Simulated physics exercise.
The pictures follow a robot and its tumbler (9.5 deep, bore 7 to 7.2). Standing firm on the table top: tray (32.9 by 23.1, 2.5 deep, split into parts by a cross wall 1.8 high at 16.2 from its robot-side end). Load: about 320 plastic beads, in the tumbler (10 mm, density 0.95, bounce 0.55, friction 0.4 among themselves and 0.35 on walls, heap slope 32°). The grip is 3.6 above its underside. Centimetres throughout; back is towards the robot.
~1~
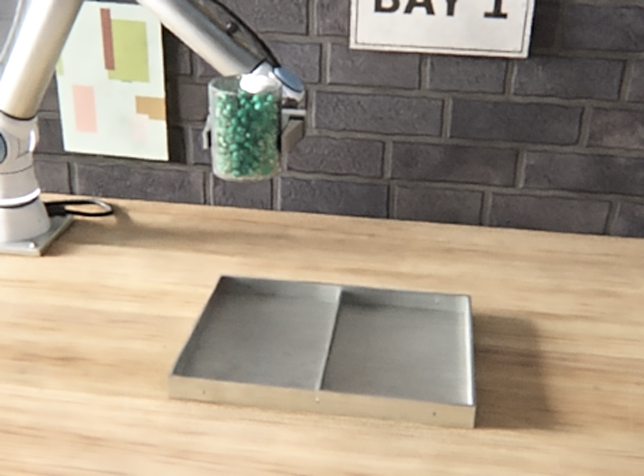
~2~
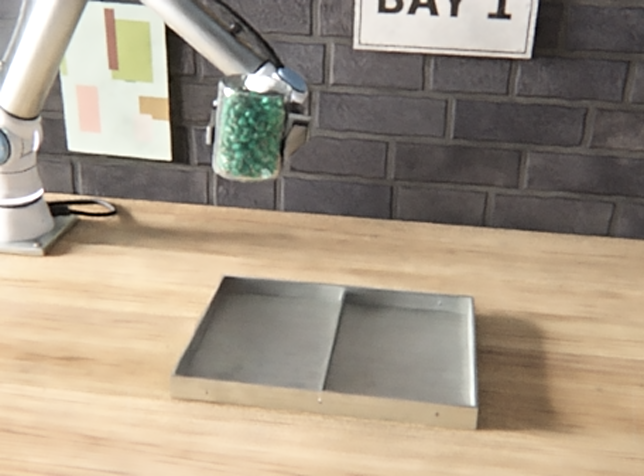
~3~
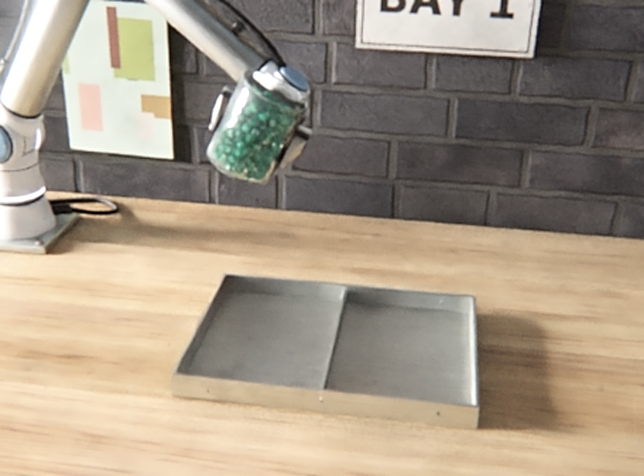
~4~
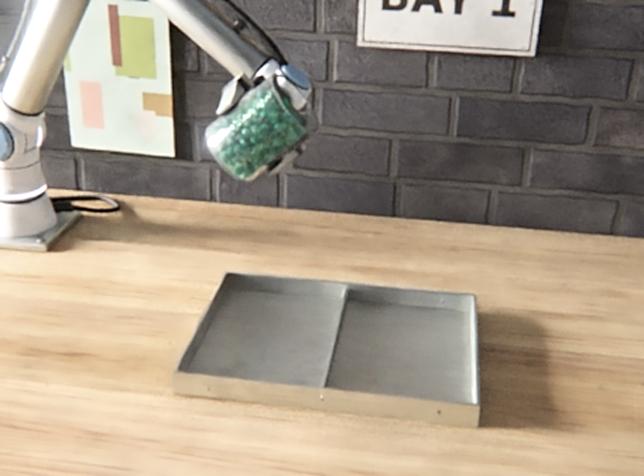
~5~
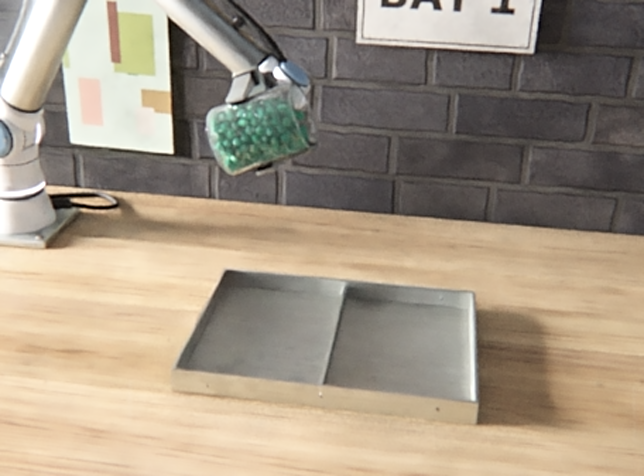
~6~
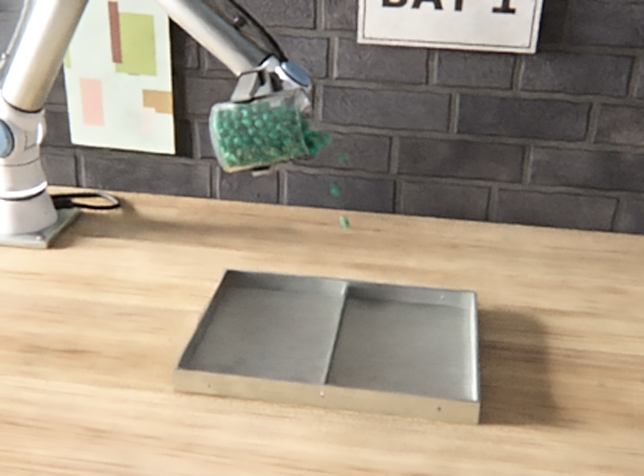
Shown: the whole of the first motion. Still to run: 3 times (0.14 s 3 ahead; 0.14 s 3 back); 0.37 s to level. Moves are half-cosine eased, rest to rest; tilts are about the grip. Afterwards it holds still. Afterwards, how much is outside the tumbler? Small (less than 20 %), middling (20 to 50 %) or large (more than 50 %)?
Share outside the tumbler: Middling (20 to 50 %).
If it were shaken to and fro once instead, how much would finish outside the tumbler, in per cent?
It would be near 20 per cent.
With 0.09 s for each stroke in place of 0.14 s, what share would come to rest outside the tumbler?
It would be near 55 per cent.
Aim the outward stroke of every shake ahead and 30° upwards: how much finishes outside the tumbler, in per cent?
About 45 per cent.
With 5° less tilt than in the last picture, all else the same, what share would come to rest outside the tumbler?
It would be near 30 per cent.
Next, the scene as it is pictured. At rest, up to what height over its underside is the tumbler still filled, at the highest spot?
Some 6.0 cm.
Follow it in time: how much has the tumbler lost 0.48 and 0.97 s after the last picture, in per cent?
About 20, 40.
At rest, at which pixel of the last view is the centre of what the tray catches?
Near (392, 347).
Then, 0.48 s after the last picture, tilted 75° forward, highest piece 29 above the table; 245 in the tumbler, 43 in the far-side part, 7 in the robot-side part, 20 in flight or on a rim.
Then, 0.97 s after the last picture, tilted 55° forward, highest piece 28 above the table; 184 in the tumbler, 94 in the far-side part, 25 in the robot-side part, 3 on the table or floor, 9 in flight or on a rim.
Then, 1.41 s after the last picture, level, highest piece 29 above the table; 183 in the tumbler, 100 in the far-side part, 27 in the robot-side part, 4 on the table or floor, 1 in flight or on a rim.
Then, 2.46 s after the last picture, level, highest piece 29 above the table; 183 in the tumbler, 100 in the far-side part, 28 in the robot-side part, 4 on the table or floor.
Final count, 183 in the tumbler, 100 in the far-side part, 28 in the robot-side part, 4 on the table or floor. That is 42 % outside the tumbler.
